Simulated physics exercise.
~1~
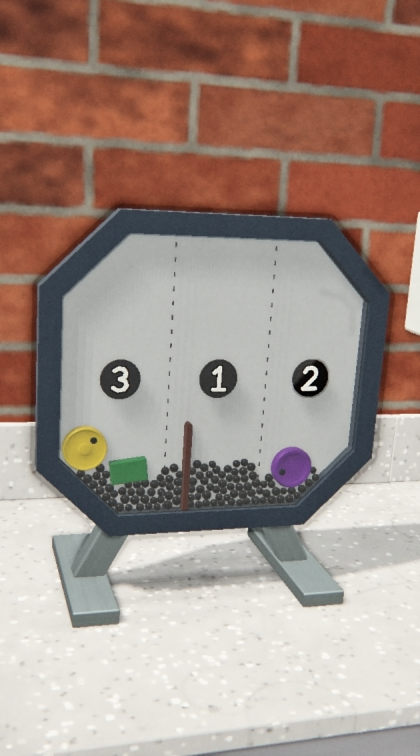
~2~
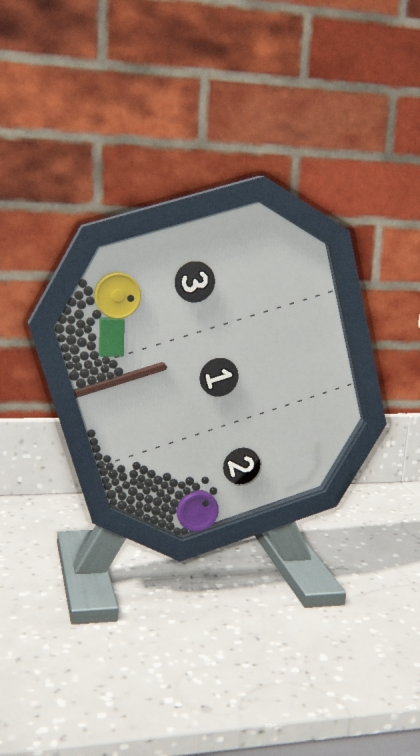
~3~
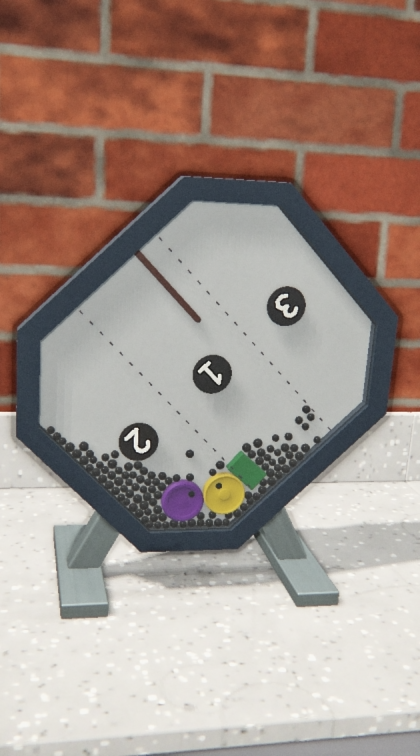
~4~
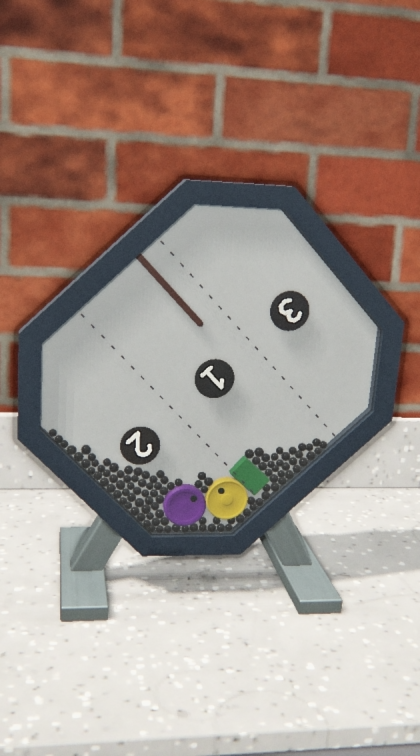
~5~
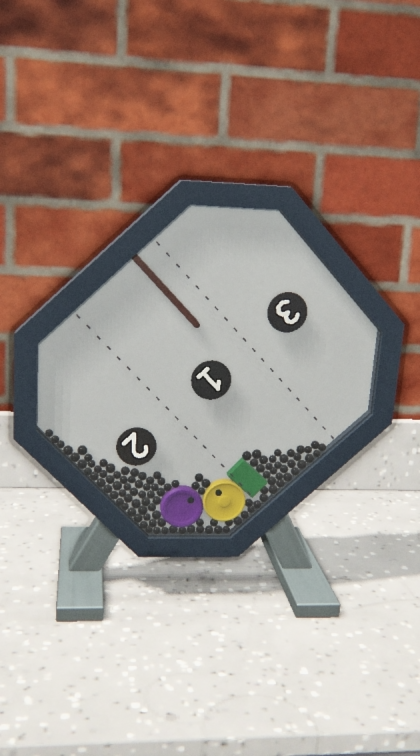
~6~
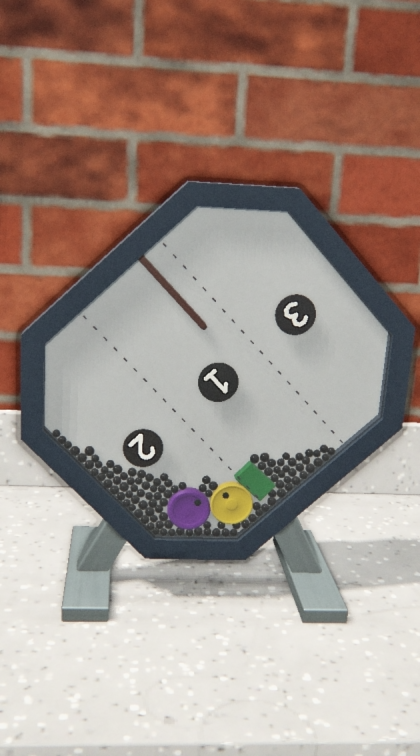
The video shows an upright octagonal case of black beads, a yellow disc, a green block and a purple disc turning clockwise, spilling its contents along the walls, then stopping tilted, with the beads settled mostly in strip two, the rest in strip one, and none in strip three.
